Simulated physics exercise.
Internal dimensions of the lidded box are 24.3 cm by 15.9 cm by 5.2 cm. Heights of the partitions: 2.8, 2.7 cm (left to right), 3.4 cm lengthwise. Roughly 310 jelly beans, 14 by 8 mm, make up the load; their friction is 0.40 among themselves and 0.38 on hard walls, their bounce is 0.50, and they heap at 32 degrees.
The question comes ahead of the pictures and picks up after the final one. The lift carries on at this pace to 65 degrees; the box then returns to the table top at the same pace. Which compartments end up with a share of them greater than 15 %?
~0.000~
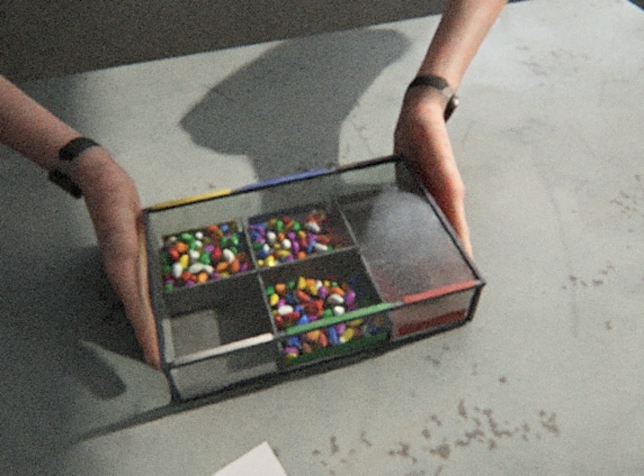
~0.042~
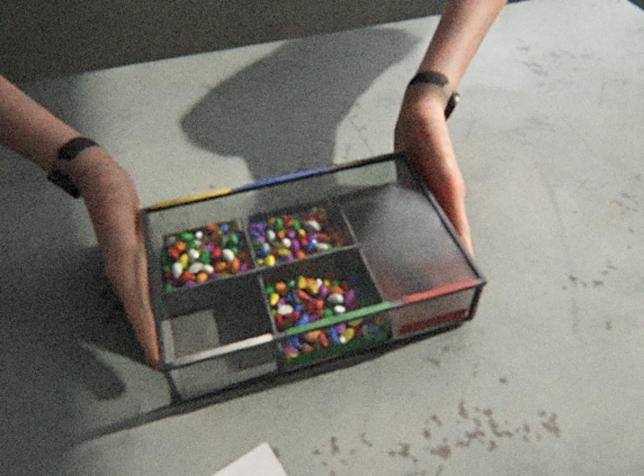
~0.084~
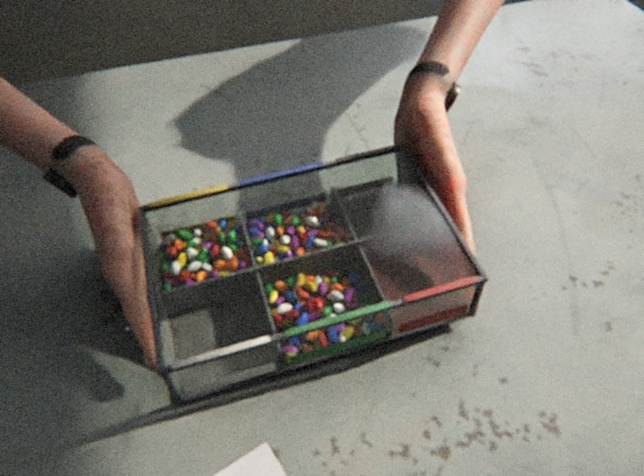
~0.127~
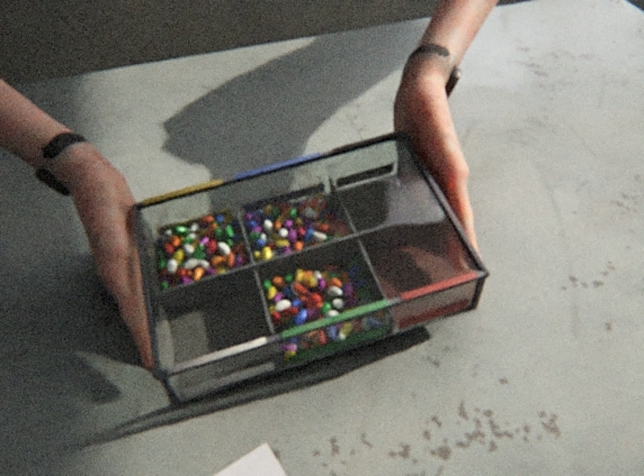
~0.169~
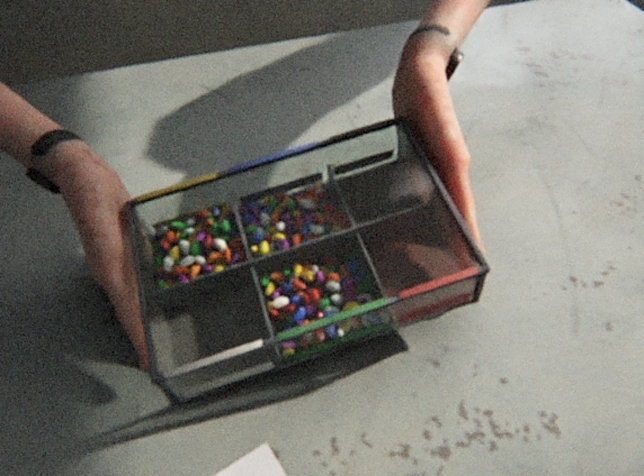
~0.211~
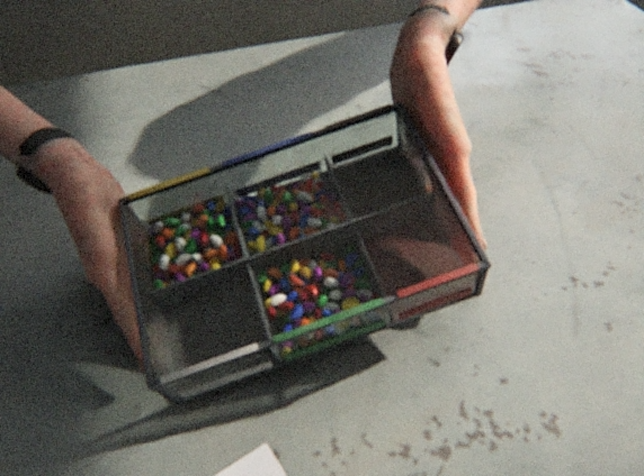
Red: Not greater. Blue: Greater. Green: Greater. Yellow: Greater. White: Not greater. Black: Not greater.
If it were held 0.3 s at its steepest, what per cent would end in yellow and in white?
Yellow keeps 40% and white keeps 10%.
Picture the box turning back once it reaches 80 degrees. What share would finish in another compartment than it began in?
30 percent.
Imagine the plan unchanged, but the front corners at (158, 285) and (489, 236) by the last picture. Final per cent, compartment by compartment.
Red 0; blue 35; green 25; yellow 40; white 0; black 5.
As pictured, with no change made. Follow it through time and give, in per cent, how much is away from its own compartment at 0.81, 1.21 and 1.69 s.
0, 10, 10.
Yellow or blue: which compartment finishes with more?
Answer: Yellow.
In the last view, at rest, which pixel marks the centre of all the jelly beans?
My guess is close to (263, 275).
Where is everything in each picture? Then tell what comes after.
The first picture shows box tilt 0 degrees, front corners at (166, 364) and (479, 281); blue 30 %, green 25 %, yellow 45 %.
The second picture shows box tilt 1 degrees, front corners at (166, 366) and (480, 281).
The third picture shows box tilt 3 degrees, front corners at (164, 368) and (481, 278).
The fourth picture shows box tilt 7 degrees, front corners at (160, 373) and (482, 273), lowest corner left front.
The fifth picture shows box tilt 11 degrees, front corners at (157, 378) and (483, 268), lowest corner left front.
The sixth picture shows box tilt 15 degrees, front corners at (153, 383) and (483, 264), lowest corner left front; blue 30 %, green 25 %, yellow 45 %. The box's pace is about 100 degrees a second.
Then, at 0.81 s, tilt 64 degrees; blue 30 %, green 25 %, yellow 45 %.
After 1.21 s, tilt 27 degrees; blue 25 %, green 25 %, yellow 40 %, white 10 %.
After 1.69 s, tilt 0 degrees; blue 25 %, green 25 %, yellow 40 %, white 10 %.
At rest (2.0 s), red 0 %, blue 25 %, green 25 %, yellow 40 %, white 10 %, black 0 %.
